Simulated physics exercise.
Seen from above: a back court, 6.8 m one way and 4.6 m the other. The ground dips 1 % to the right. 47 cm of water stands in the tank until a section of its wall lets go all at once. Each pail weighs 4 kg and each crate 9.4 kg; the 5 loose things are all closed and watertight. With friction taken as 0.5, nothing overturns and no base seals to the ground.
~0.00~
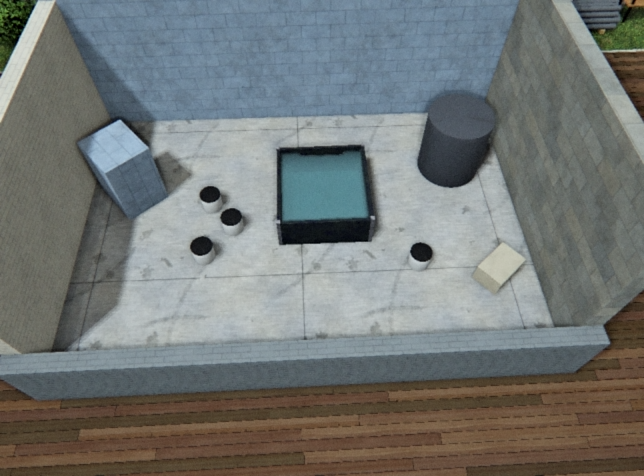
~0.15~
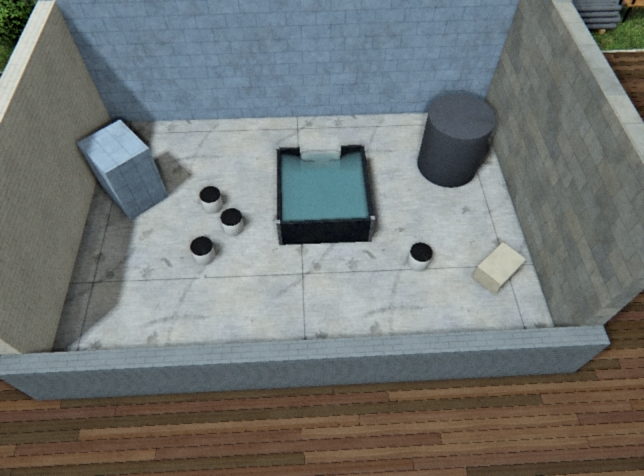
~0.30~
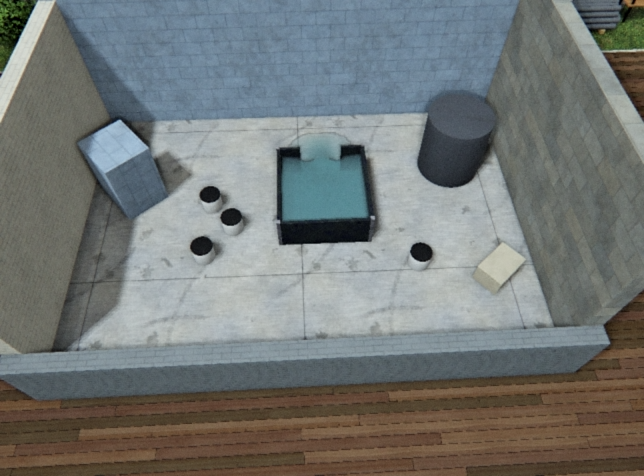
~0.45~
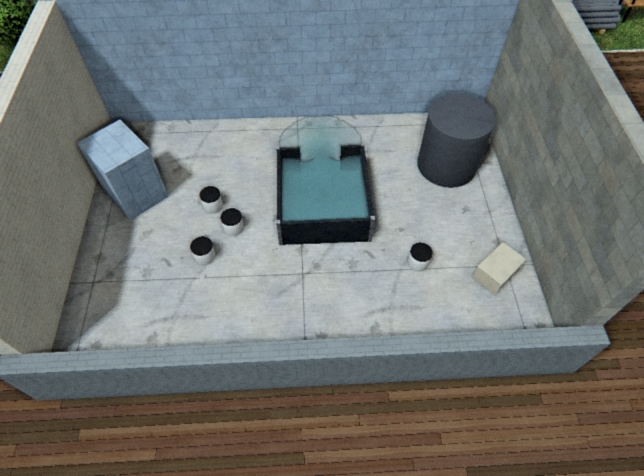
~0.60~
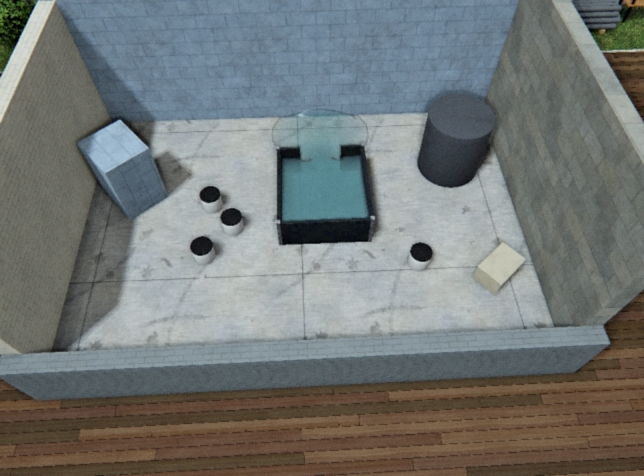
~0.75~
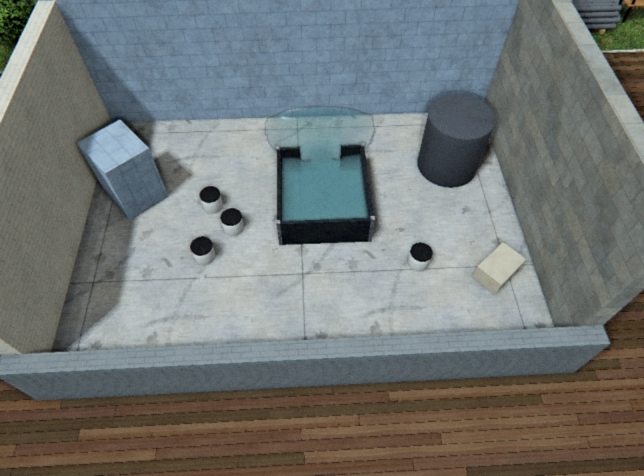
A walled back court with a pale, stained concrete floor is seen from above, with brown wooden decking along its near side. A dark-rimmed tank of teal water stands in the middle, with a blue-grey block and three small black-topped white pots to the left, and a dark cylinder, another pot and a cream block to the right. Water pours through a gap in the tank's far side and spreads into a widening, rounded pool behind it, while everything else and the camera stay still.
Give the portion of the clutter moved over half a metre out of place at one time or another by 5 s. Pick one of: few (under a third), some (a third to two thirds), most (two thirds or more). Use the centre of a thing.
Few.
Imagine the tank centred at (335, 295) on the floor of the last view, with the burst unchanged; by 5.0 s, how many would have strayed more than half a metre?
Result: 0.
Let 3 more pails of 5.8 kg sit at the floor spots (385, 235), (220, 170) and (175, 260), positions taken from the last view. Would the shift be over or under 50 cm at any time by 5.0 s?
Reading them off in order: Not beyond, not beyond, not beyond.
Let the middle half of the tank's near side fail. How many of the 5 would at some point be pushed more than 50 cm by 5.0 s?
That gives 1 of them.
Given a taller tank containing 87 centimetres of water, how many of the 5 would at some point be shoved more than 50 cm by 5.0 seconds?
1.
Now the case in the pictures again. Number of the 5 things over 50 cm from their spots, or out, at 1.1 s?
0 of them.
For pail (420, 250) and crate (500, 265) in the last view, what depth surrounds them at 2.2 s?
Around 0 cm and 0 cm.
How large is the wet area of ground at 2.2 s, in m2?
I'd put it close to 9.0 m2.
After 1.1 s 0 of 5 are over 50 cm from their spots; 0 afloat.
After 2.2 s 0 of 5 are over 50 cm from their spots; 0 afloat.
After 3.5 s 0 of 5 are over 50 cm from their spots; 0 afloat.
After 5.0 s 0 of 5 are over 50 cm from their spots, and 0 have been at some point; 0 afloat.
